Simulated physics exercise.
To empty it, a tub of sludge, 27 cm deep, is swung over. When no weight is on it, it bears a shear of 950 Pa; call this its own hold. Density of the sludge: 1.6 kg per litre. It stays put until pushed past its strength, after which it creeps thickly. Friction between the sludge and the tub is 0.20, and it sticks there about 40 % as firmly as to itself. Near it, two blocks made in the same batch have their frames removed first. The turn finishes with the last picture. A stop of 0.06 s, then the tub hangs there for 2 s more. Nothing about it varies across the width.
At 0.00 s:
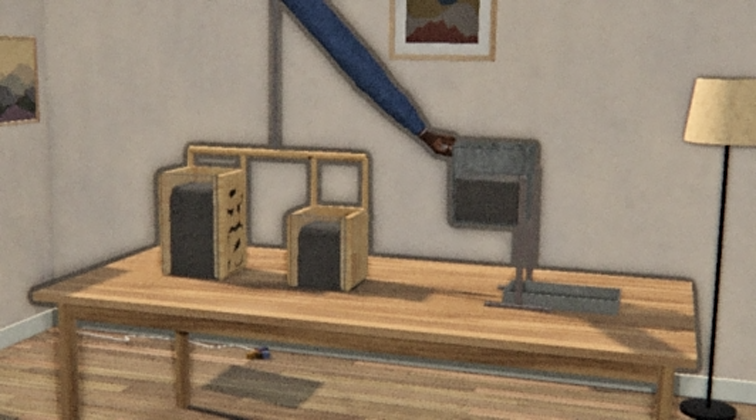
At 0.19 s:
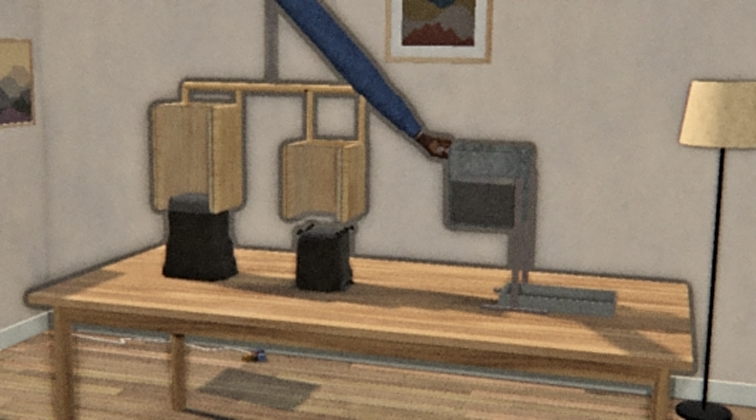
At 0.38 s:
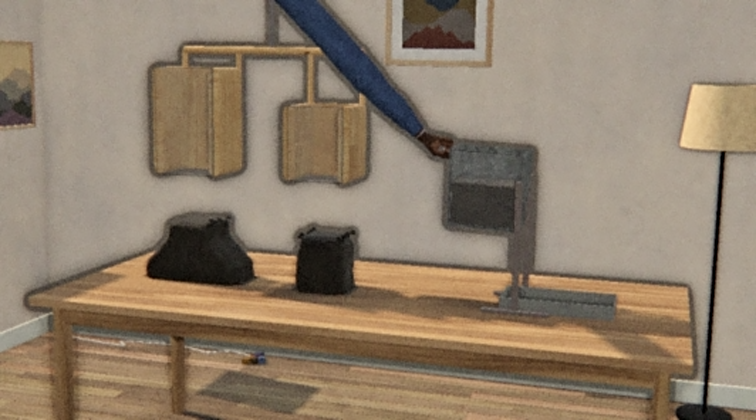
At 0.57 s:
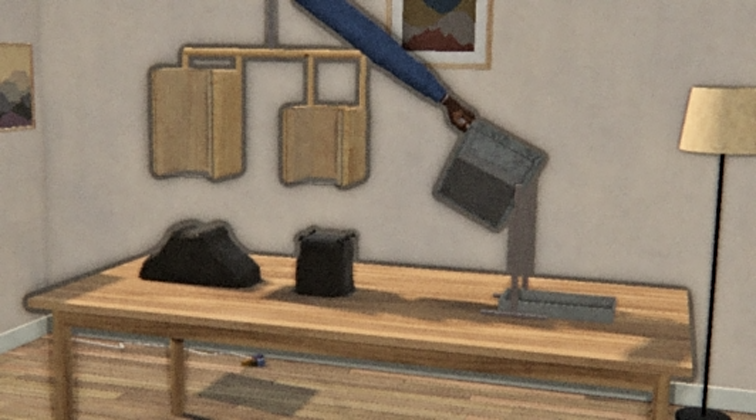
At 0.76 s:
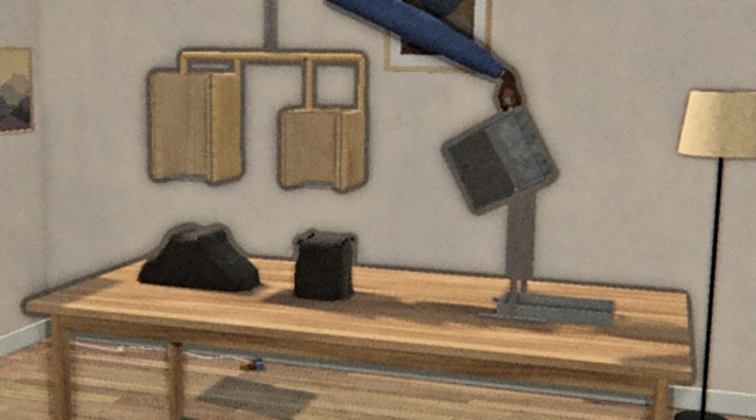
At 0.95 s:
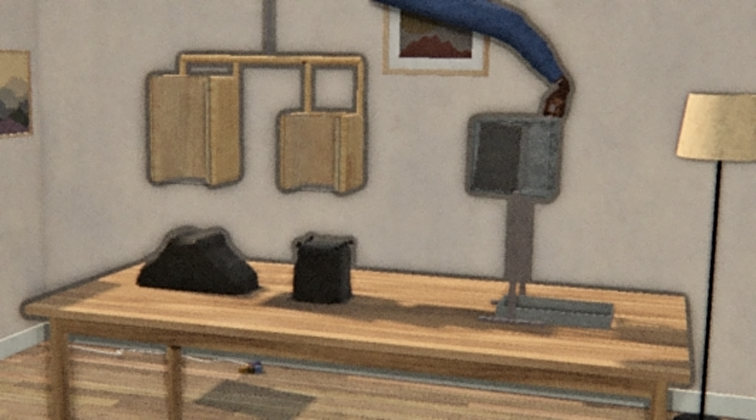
A blue-sleeved arm held a gray tub on a stand while two wooden casings rose off dark blocks, the left one slumping into a low mound; then the hand tipped the tub rightward onto its side.
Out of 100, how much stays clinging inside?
99 %.
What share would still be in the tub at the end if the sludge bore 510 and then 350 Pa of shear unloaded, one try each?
The answers, in order, are 55 % and 50 %.
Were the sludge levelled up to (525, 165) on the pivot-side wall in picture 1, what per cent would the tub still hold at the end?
Then about 60 %.
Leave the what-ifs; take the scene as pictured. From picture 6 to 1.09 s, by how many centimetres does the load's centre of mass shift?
About 4 cm.
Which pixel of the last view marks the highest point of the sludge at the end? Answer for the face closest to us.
The highest point is near (518, 145) in the last picture.
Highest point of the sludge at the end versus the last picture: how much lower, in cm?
Roughly 7 cm.
After 1.09 s, the tub is at 91 degrees and holds 100 %.
After 1.26 s, the tub is at 91 degrees and holds 100 %.
After 1.43 s, the tub is at 91 degrees and holds 99 %.
After 1.60 s, the tub is at 91 degrees and holds 99 %.
After 2.95 s, the tub is at 91 degrees and holds 99 %.
